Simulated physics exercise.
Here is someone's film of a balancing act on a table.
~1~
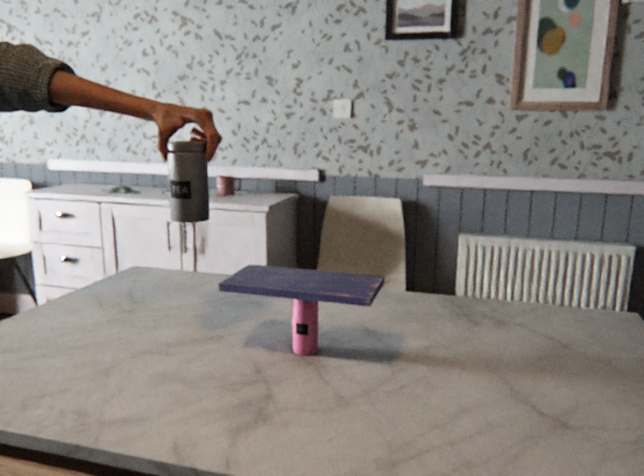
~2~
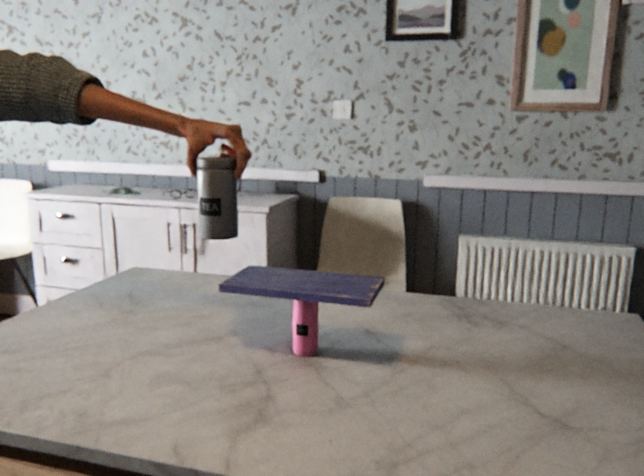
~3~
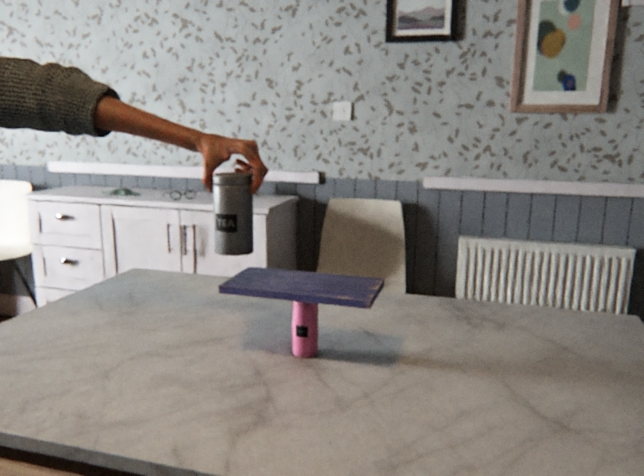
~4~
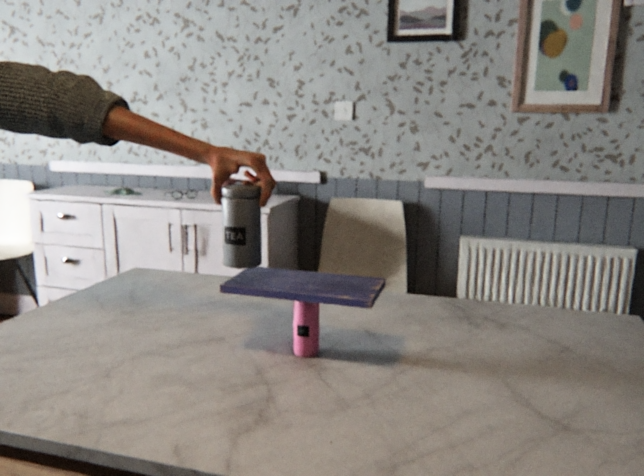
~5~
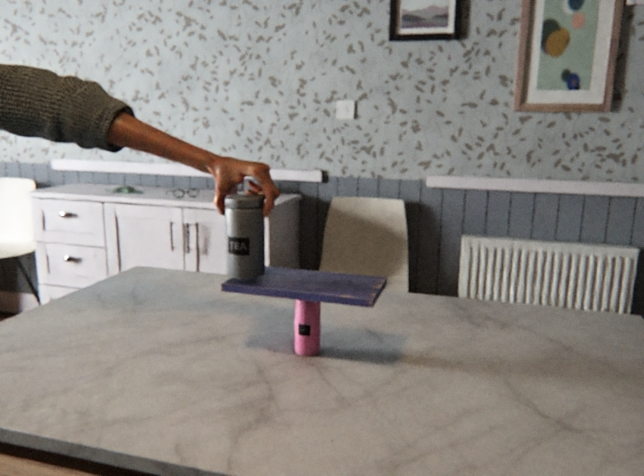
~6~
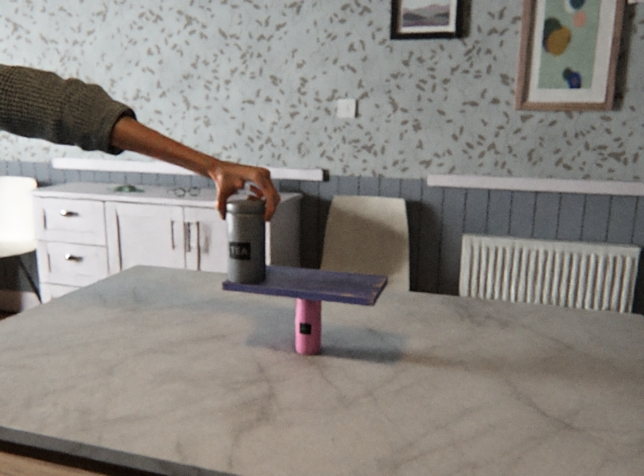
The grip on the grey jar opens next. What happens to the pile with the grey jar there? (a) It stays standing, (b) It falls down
b, it falls down.
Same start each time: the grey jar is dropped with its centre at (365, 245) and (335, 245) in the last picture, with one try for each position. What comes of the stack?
The first time it tumbles down, but the second time it tumbles down.
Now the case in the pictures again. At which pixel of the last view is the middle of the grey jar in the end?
About (183, 332).
Then, 0.40 s after the last picture, grey jar now fallen; blue board tipped 60° from how it was.
Then, 0.70 s after the last picture, blue board now fallen; pink shaker tipped 54° from how it was.
By the end, fallen, pink shaker, blue board and grey jar. Seen from the same camera at the end, grey jar near (183, 332). The stack loses its balance.
